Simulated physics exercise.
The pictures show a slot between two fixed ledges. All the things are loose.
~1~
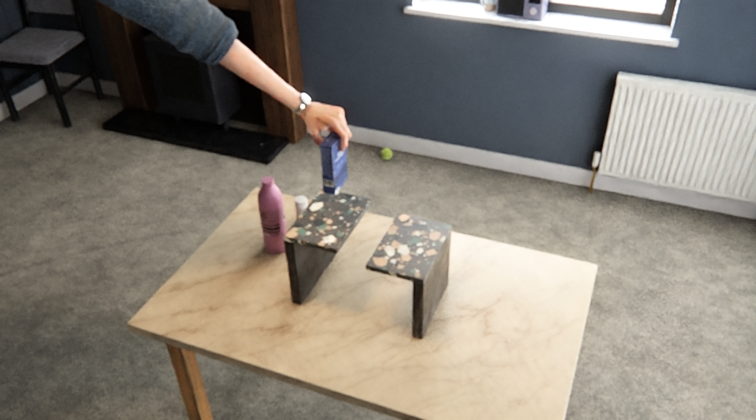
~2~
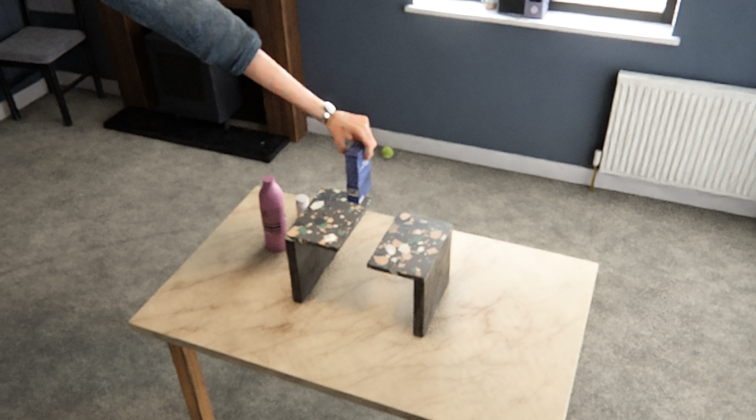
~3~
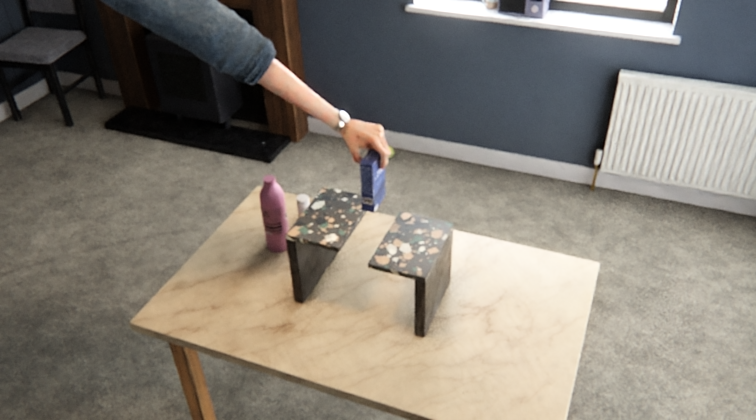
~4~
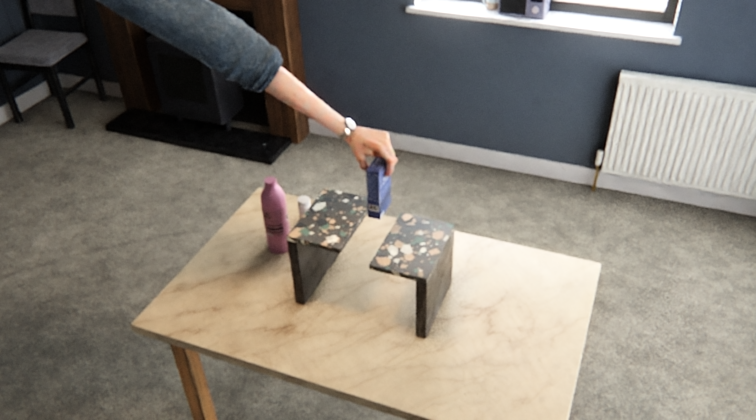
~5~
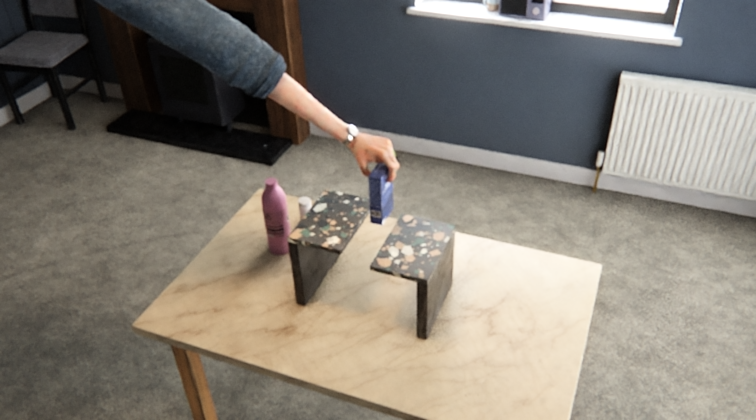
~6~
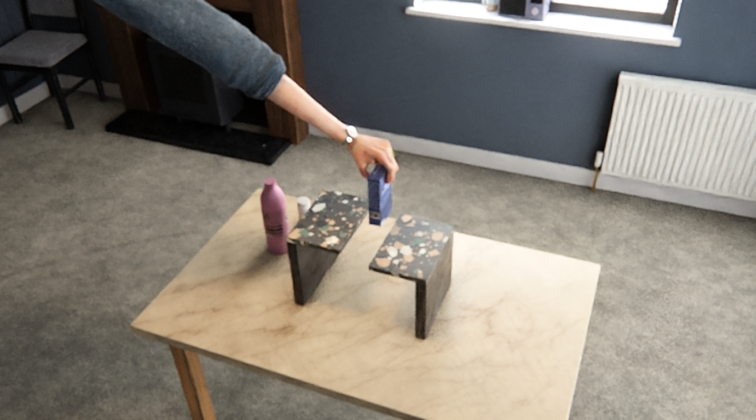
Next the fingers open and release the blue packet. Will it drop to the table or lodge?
In the end the packet is caught.
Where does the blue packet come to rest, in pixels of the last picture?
Around (363, 222).
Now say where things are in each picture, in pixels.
Being brought over the gap; blue packet (334, 162); pink bottle (272, 214), in the first picture.
Being brought over the gap; blue packet (358, 172); pink bottle (273, 213), in the second picture.
Being brought over the gap; blue packet (373, 180); pink bottle (274, 213), in the third picture.
Being brought over the gap; blue packet (379, 187); pink bottle (275, 214), in the fourth picture.
Poised above the slot; blue packet (381, 193); pink bottle (276, 216), in the fifth picture.
Poised above the slot; blue packet (380, 194); pink bottle (275, 216), in the sixth picture.
Then, 0.20 s after the last picture, blue packet slid about its own width near (380, 216).
Then, 0.40 s after the last picture, blue packet tipped 56° from how it was near (363, 221).
At rest, tipped over on the stand or table, blue packet; the other 2 in place. Seen from the same camera at the end, blue packet near (363, 222). The packet lodges.
